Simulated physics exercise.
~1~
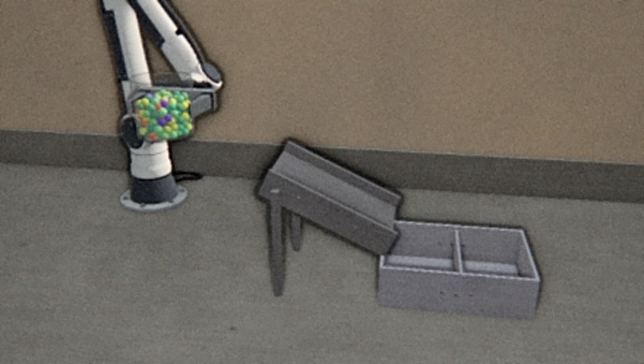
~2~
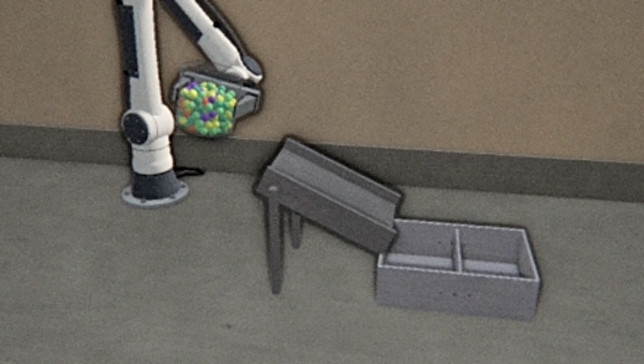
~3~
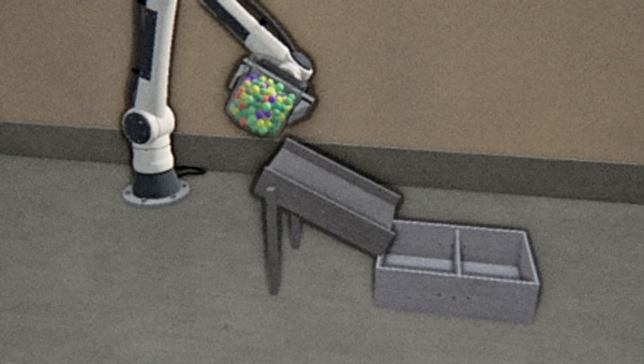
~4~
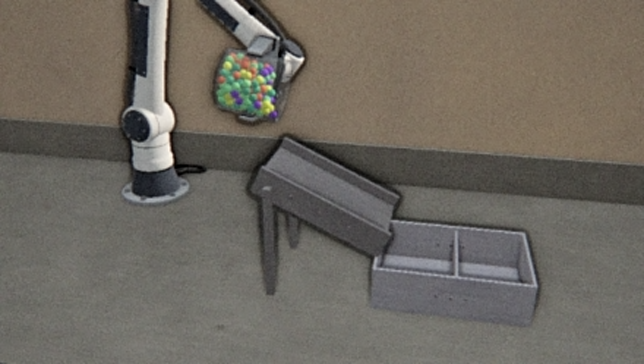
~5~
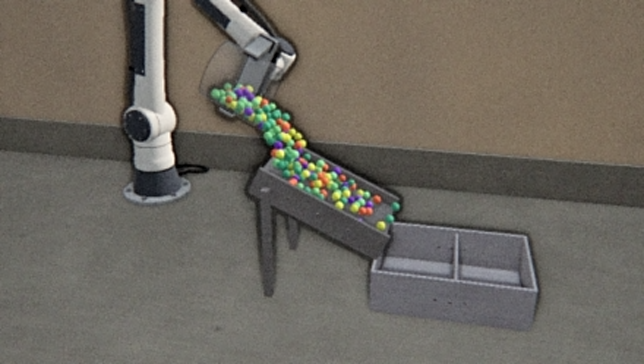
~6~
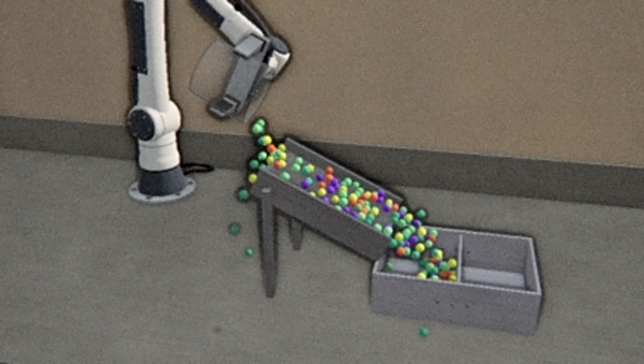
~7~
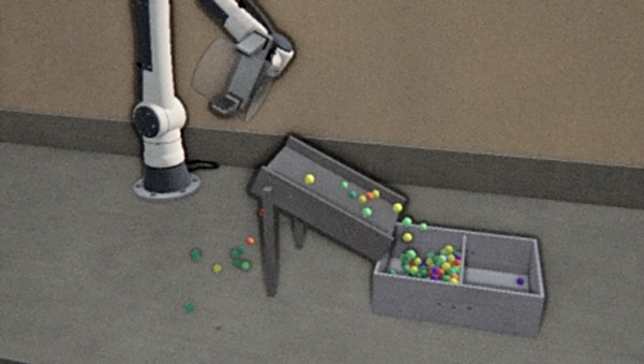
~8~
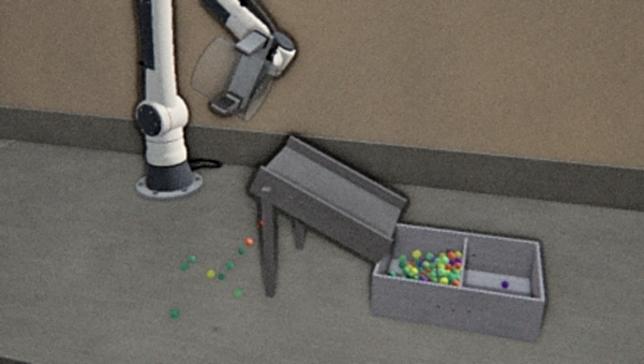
A robot arm swung a clear tumbler of colourful round sweets to the right and tipped it over a sloping chute, sending them sliding into a divided box, where nearly all settled in the left part while a few scattered on the floor.
